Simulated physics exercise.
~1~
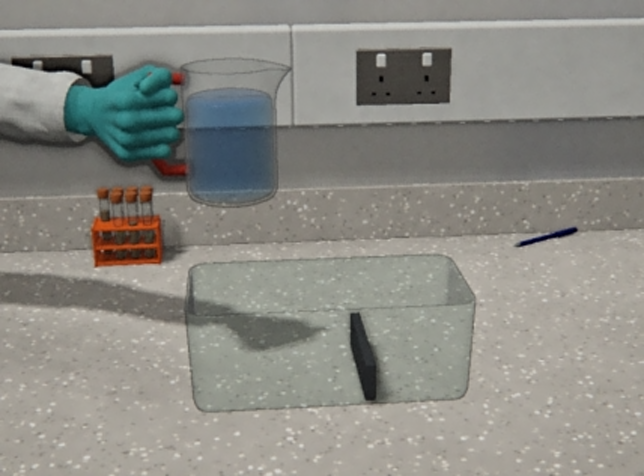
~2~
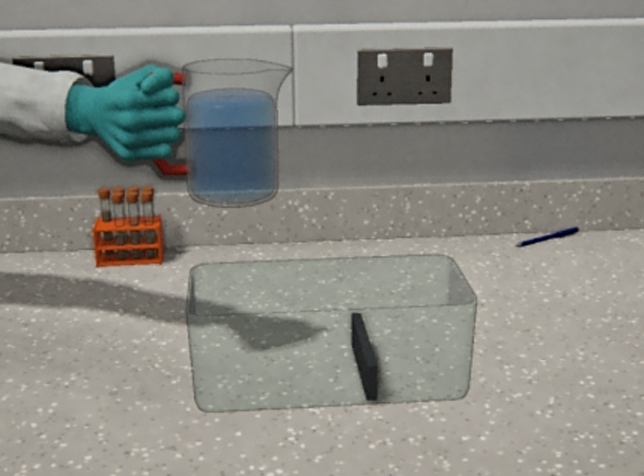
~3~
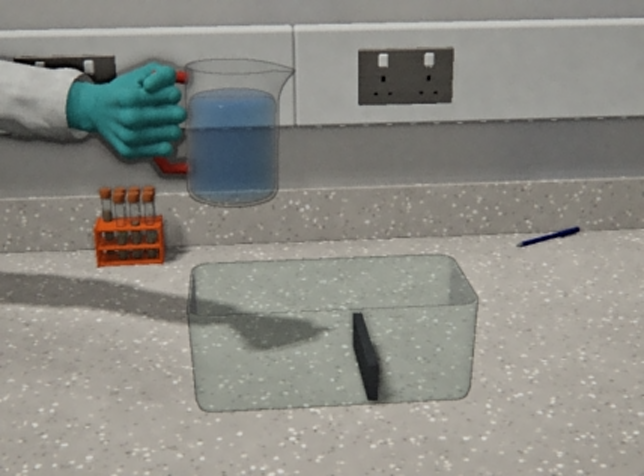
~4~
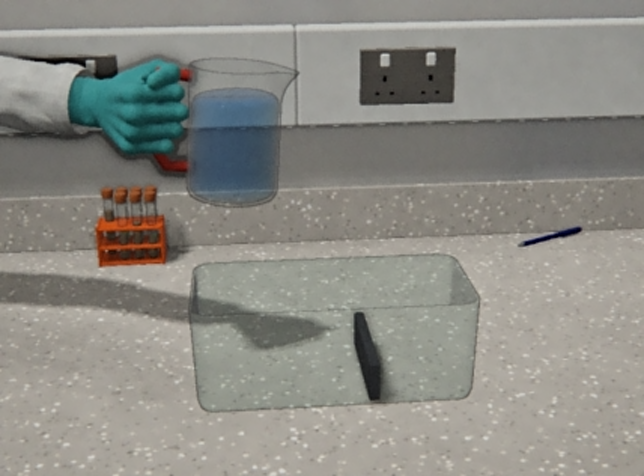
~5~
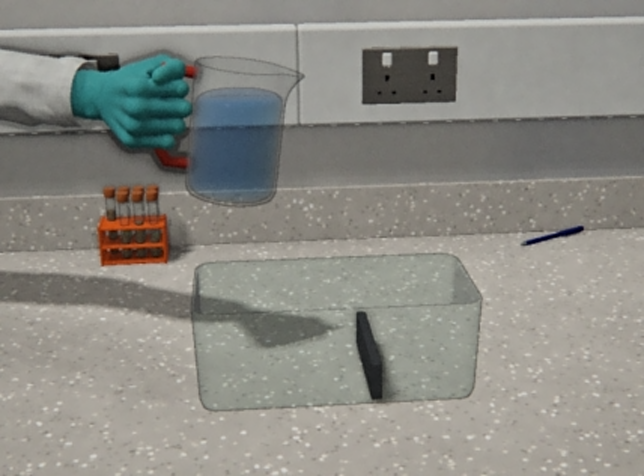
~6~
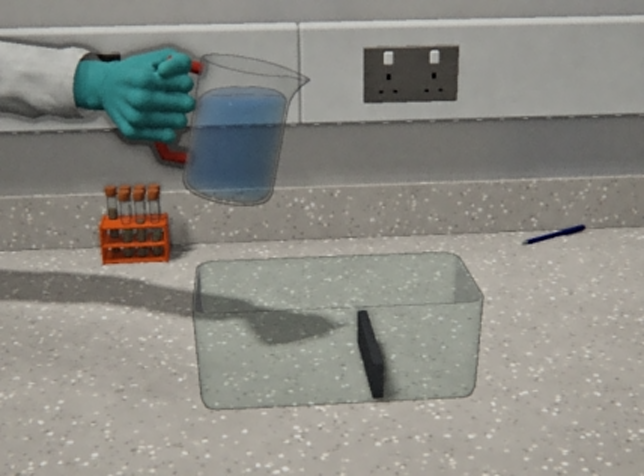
The video shows a teal-gloved hand holding a clear jug of blue liquid by its red handle above a transparent basin with a dark upright divider, keeping nearly still, then tilting the jug slightly to the right.
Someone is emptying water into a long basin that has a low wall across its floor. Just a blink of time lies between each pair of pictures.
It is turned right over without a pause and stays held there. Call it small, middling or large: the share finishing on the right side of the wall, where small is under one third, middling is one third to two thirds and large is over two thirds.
Large.
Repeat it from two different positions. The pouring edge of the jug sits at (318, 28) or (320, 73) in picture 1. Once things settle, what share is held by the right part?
First about 65, then 85 per cent.
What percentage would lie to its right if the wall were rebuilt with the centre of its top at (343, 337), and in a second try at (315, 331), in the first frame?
Near 90 % and 95 %.
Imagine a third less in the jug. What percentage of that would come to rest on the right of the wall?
Roughly 75 %.
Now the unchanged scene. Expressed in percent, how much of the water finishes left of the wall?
Roughly 15 percent of it.
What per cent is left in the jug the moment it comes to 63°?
About 90 %.
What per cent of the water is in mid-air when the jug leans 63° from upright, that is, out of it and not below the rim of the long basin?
10 in a hundred.
A moment on, the jug is tipped part way and 92 per cent is still to pour, 0 is left of the wall and 0 right of it.
Next, the jug is tipped on its side and 53 per cent is still to pour, 1 is left of the wall and 23 right of it.
Then the jug is tipped on its side and 16 per cent is still to pour, 3 is left of the wall and 69 right of it.
Later the jug is tipped on its side and 5 per cent is still to pour, 10 is left of the wall and 81 right of it.
Finally, 16 per cent lies left of the wall, 82 right of it and 2 outside.
